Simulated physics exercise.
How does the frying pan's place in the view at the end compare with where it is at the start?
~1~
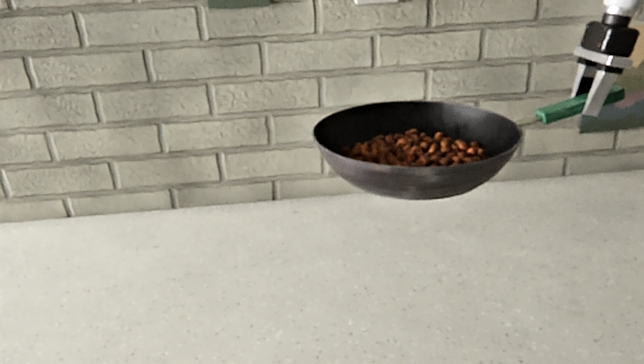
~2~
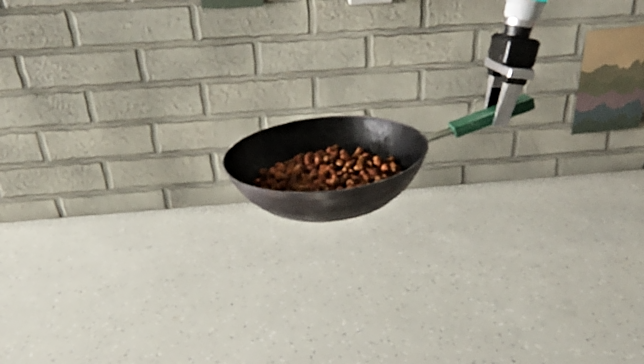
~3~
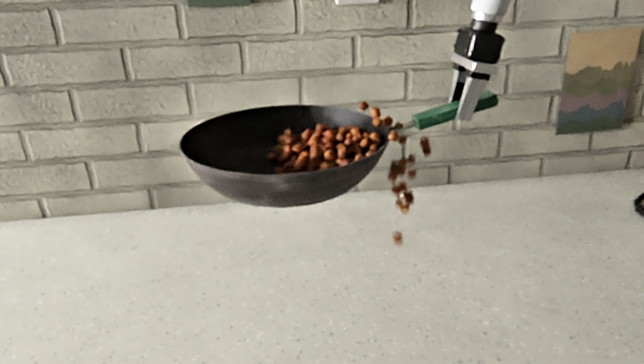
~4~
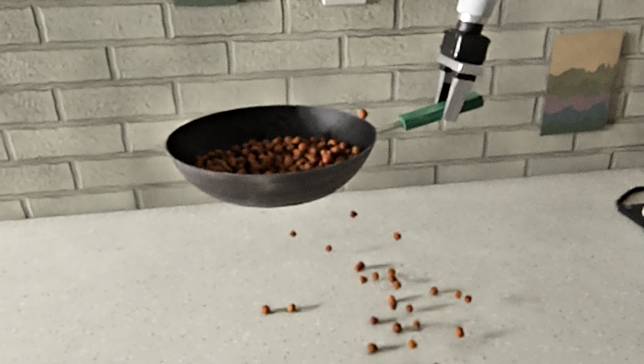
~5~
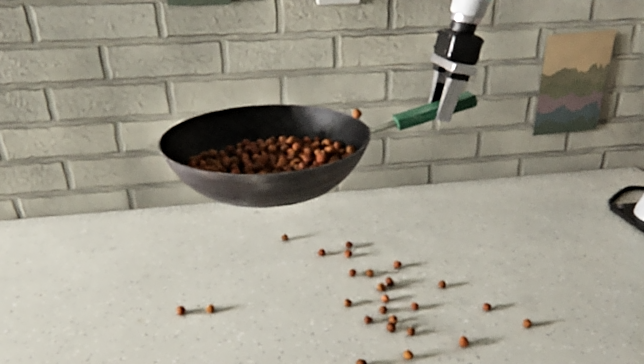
At the start the frying pan is right of the middle of the view, and by the end it is left of the middle, at nearly the same height.
At first, a robot gripper holds a dark frying pan of hazelnuts by its green handle, above a pale countertop in front of a brick wall. The pan shifts left across the view, with the nuts still inside. Then the hazelnuts surge toward the handle, and some spill over the right side of the rim. They drop onto the counter and scatter beneath the pan while it levels out. In the end, the gripper holds the pan still and upright with most of the hazelnuts inside, and a small share lies spread across the counter.
